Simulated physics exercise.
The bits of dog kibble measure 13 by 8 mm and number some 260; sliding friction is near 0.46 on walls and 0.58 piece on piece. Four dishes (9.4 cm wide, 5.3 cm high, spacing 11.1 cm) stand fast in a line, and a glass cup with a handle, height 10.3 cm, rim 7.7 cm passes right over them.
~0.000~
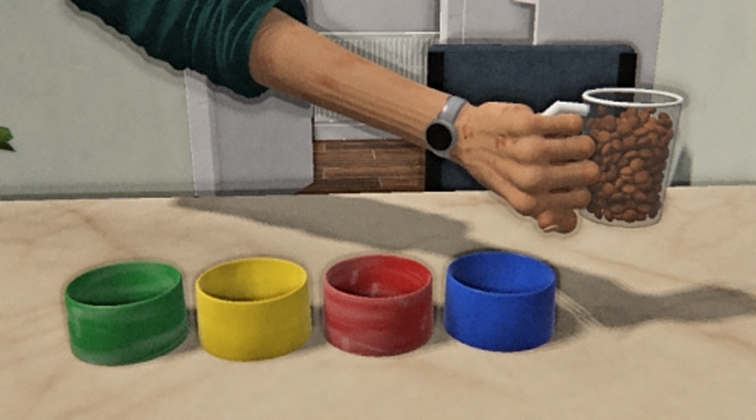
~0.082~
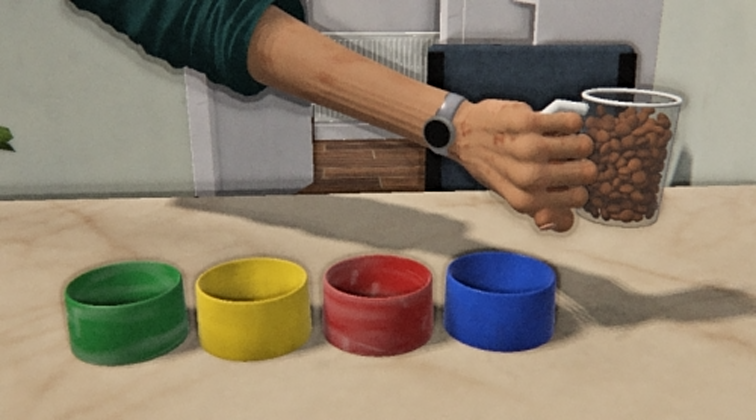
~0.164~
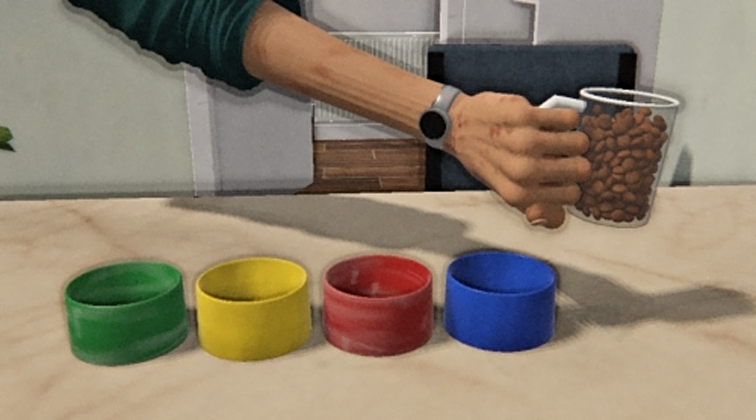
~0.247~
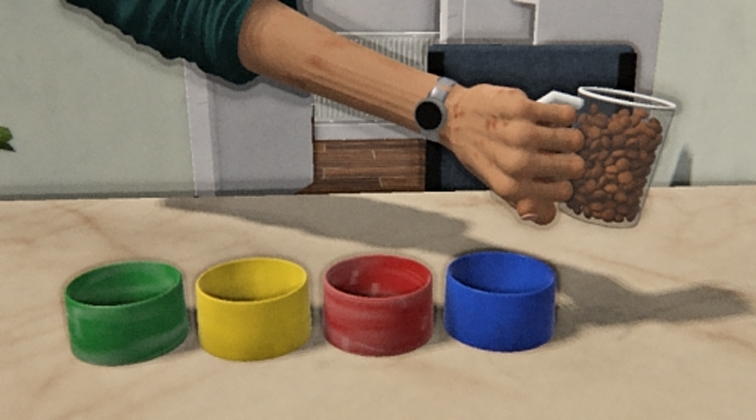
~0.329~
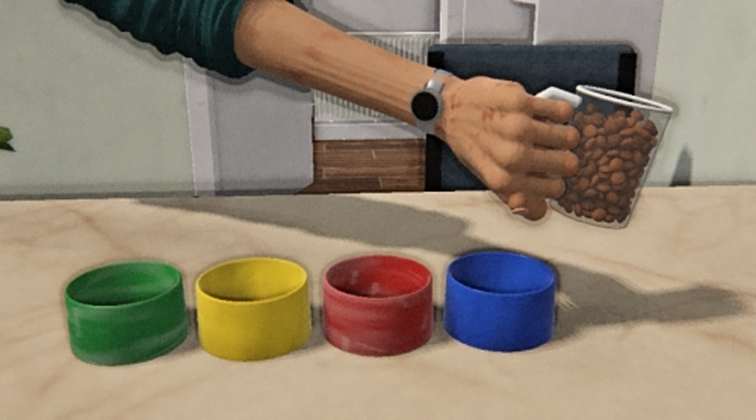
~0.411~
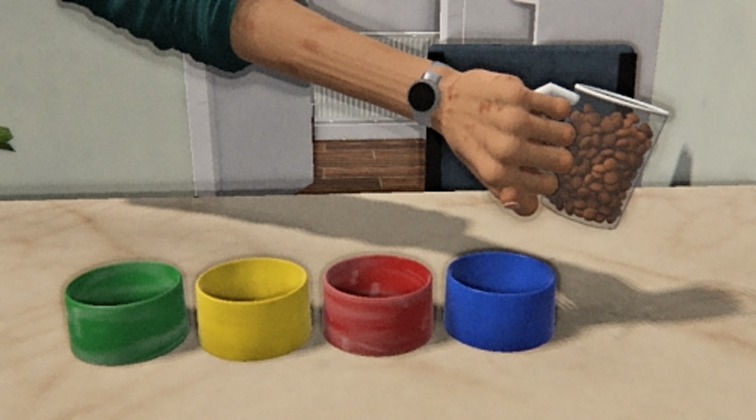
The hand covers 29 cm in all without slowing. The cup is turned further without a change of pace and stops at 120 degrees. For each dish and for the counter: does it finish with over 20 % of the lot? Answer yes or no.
Red: No, blue: Yes, green: No, yellow: No, counter: No.
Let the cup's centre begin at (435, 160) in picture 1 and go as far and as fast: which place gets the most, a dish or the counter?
Most goes to: Yellow.
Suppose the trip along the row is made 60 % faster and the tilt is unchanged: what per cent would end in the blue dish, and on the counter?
Blue 10, counter 10.
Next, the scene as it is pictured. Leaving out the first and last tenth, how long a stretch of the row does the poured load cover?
Some 6 cm.
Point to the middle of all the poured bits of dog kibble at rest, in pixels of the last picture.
Around (494, 298).
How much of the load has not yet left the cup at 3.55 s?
About 0 per cent.
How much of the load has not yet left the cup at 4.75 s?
Some 0 per cent of the load.
After 2.30 s, tilt 101 degrees; cup holds 85 %, blue 10 %.
After 3.55 s, tilt 120 degrees; cup holds 0 %, blue 90 %.
After 4.75 s, tilt 120 degrees; cup holds 0 %, blue 90 %.
In the end, at 5.1 s, red 0 %, blue 90 %, green 0 %, yellow 0 %, counter 10 %.
